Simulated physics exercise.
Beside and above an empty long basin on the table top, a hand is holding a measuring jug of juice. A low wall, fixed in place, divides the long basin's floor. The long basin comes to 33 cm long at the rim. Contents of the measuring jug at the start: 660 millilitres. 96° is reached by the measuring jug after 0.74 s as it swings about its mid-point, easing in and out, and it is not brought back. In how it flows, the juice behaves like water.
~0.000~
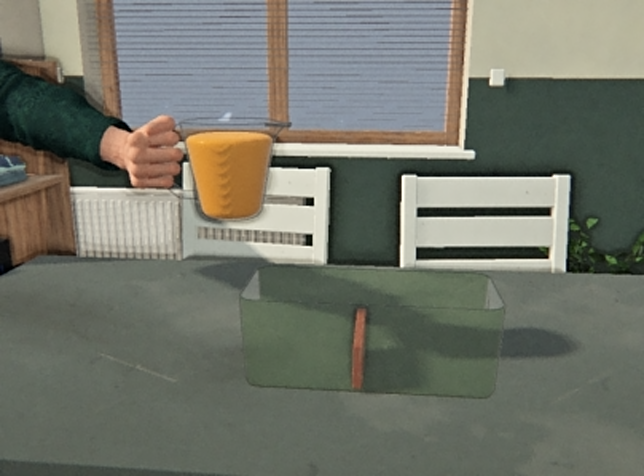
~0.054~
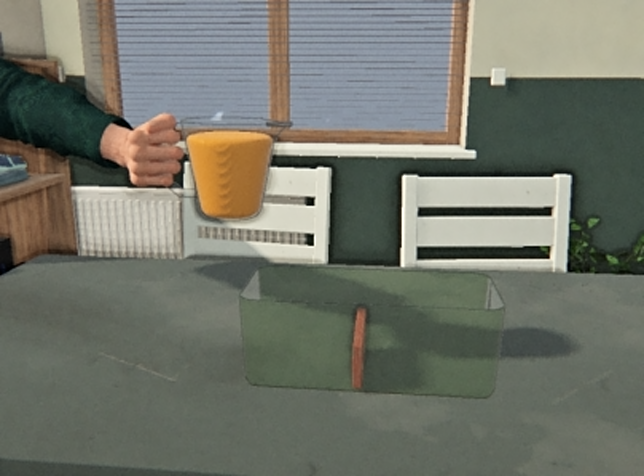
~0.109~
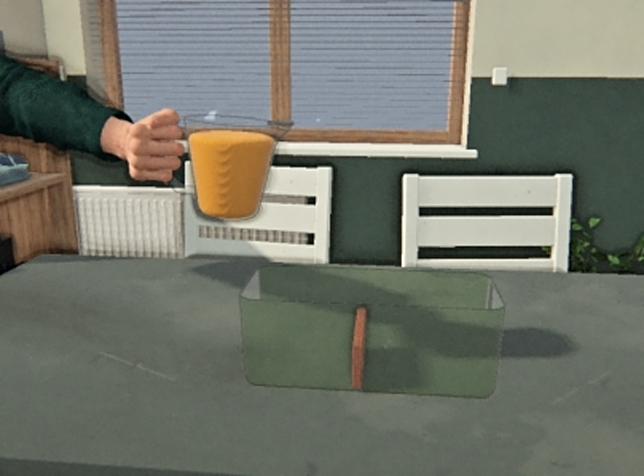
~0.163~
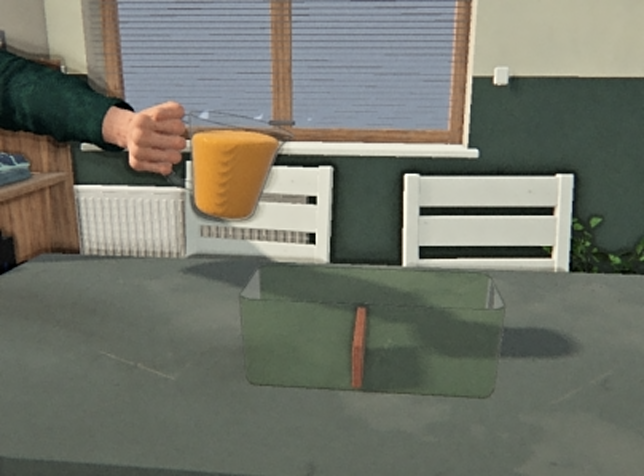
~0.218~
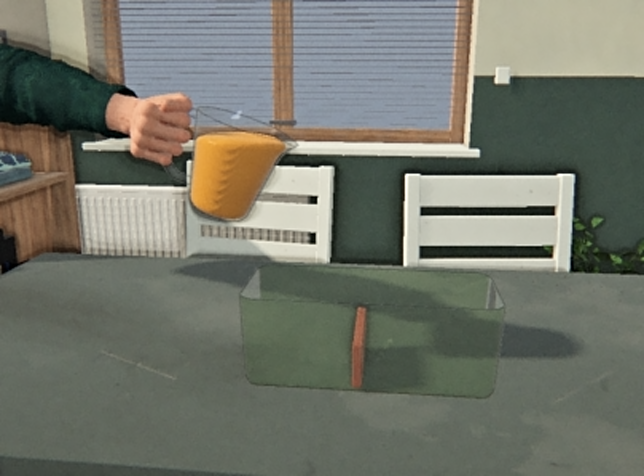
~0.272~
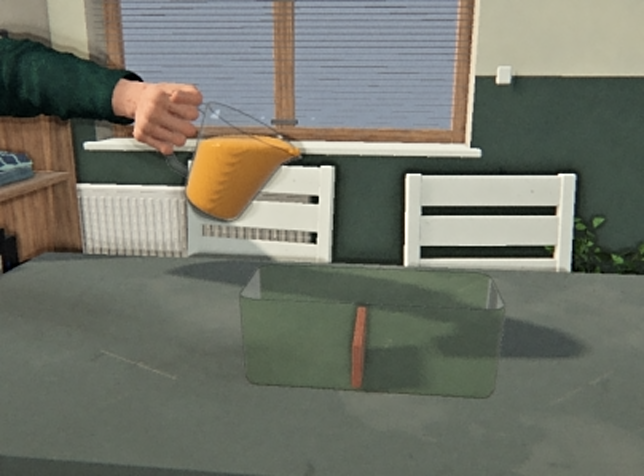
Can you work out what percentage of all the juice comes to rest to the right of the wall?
I would put it at 8 per cent.
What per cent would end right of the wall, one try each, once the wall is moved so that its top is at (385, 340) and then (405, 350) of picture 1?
In order, 10 and 20 per cent.
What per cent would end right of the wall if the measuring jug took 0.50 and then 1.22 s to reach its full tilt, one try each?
Roughly 5 per cent the first time and 15 per cent the second.
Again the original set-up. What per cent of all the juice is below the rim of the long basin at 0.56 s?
Around 16%.
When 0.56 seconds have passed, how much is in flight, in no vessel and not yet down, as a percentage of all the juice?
Close to 28 per cent, I'd say.
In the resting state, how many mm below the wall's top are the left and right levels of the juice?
Left about 28 mm, right about 58 mm.
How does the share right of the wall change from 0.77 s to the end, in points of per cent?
A gain, roughly 1 percent.
After 0.56 s the tilt is 83° and 57 per cent is still to pour, 13 is left of the wall and 3 right of it.
After 0.77 s the tilt is 96° and 15 per cent is still to pour, 61 is left of the wall and 7 right of it.
After 1.00 s the tilt is 96° and 2 per cent is still to pour, 84 is left of the wall and 7 right of it.
After 1.24 s the tilt is 96° and 0 per cent is still to pour, 88 is left of the wall and 8 right of it.
In the end 88 per cent lies left of the wall, 8 right of it and 4 outside.
